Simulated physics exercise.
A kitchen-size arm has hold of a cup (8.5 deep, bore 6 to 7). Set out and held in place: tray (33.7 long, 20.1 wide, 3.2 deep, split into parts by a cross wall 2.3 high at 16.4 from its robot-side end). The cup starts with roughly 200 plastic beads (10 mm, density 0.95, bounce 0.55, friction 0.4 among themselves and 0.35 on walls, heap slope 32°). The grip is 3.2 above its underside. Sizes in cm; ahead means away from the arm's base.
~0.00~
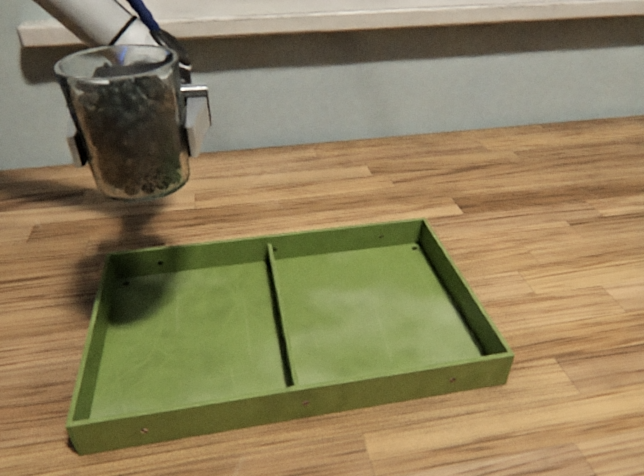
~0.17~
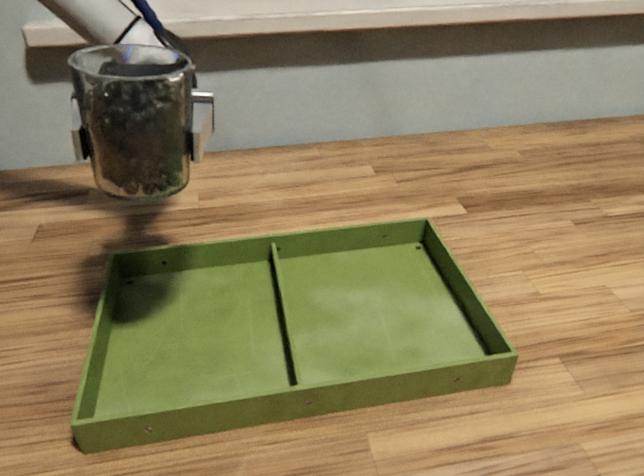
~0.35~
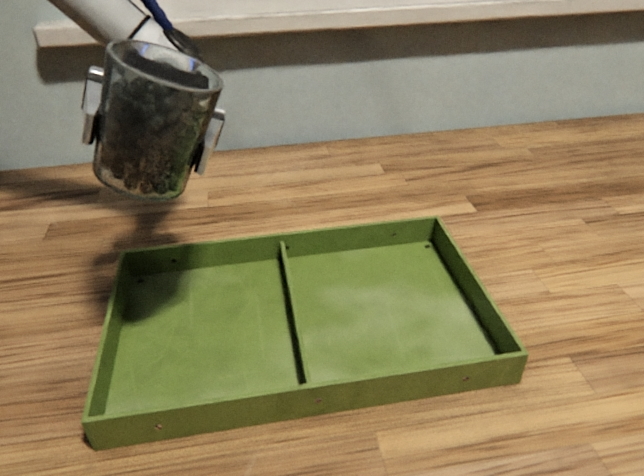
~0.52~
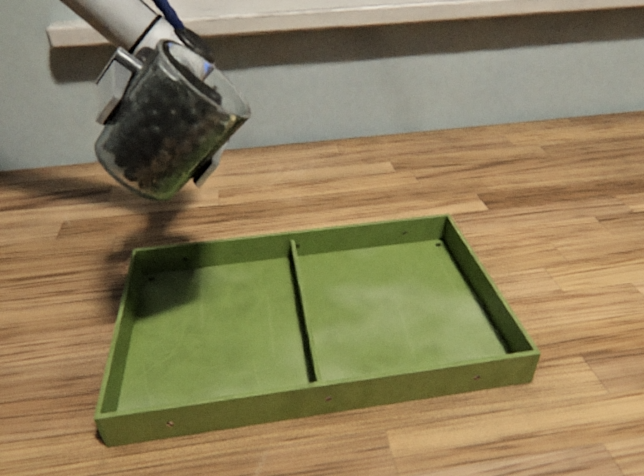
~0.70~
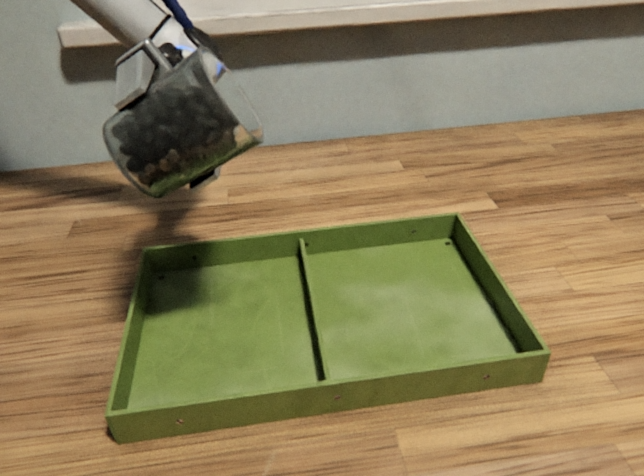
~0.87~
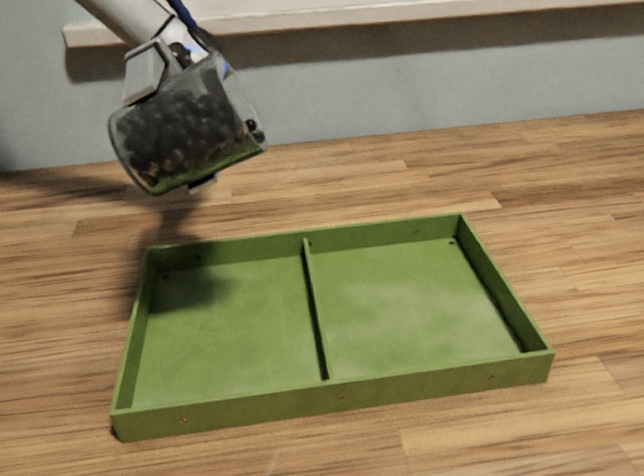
To begin with, a robot arm holds a clear cup of dark beads upright above a wooden surface, near an empty green tray split by a divider. The arm then tilts the cup steeply toward the right, and the beads shift toward its lower side while staying inside.
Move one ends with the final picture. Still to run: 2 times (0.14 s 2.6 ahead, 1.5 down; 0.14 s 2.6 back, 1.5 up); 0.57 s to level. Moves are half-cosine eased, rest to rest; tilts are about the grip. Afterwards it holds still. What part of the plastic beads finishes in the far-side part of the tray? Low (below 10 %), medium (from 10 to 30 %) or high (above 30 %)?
Share in the far-side part of the tray: Low (below 10 %).
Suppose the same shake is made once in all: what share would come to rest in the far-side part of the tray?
In that case some 0 per cent.
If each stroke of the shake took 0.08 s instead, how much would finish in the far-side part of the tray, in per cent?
Then about 20 per cent.
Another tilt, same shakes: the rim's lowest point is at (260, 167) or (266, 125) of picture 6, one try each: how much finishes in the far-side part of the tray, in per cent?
About 40 and 0 per cent.
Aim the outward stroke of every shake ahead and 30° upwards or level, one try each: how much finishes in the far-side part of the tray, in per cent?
Some 15 and 10 per cent.
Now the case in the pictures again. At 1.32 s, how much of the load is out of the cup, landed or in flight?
Near 5 per cent so far.
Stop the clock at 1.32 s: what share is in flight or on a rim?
About 1 per cent.
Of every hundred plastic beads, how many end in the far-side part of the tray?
About 5 per cent.
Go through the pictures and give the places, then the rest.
Cup middle at (133, 126), level; upper third of the load around (131, 109), from x 80 to 175, top at y 80; 200 in the cup, in the first frame.
Cup middle at (138, 126), tilted 6° forward; upper third of the load around (138, 108), from x 90 to 180, top at y 85, in the second frame.
Cup middle at (153, 126), tilted 23° forward; upper third of the load around (146, 108), from x 105 to 200, top at y 85, in the third frame.
Cup middle at (169, 127), tilted 45° forward; upper third of the load around (163, 109), from x 110 to 220, top at y 85, in the fourth frame.
Cup middle at (182, 129), tilted 62° forward; upper third of the load around (173, 112), from x 120 to 230, top at y 95, in the fifth frame.
Cup middle at (187, 130), tilted 68° forward; upper third of the load around (174, 118), from x 125 to 260, top at y 95; 200 in the cup, in the sixth frame.
After 1.32 s, tilted 68° forward, highest piece 21 above the table; 191 in the cup, 5 in the robot-side part, 2 in the far-side part, 2 in flight or on a rim.
After 1.77 s, tilted 23° forward, highest piece 24 above the table; 183 in the cup, 9 in the far-side part, 8 in the robot-side part.
After 2.20 s, level, highest piece 24 above the table; 183 in the cup, 9 in the far-side part, 8 in the robot-side part.
After 3.25 s, level, highest piece 24 above the table; 183 in the cup, 9 in the far-side part, 8 in the robot-side part.
At rest, 183 in the cup, 9 in the far-side part, 8 in the robot-side part. That is 4 % in the far-side part of the tray.
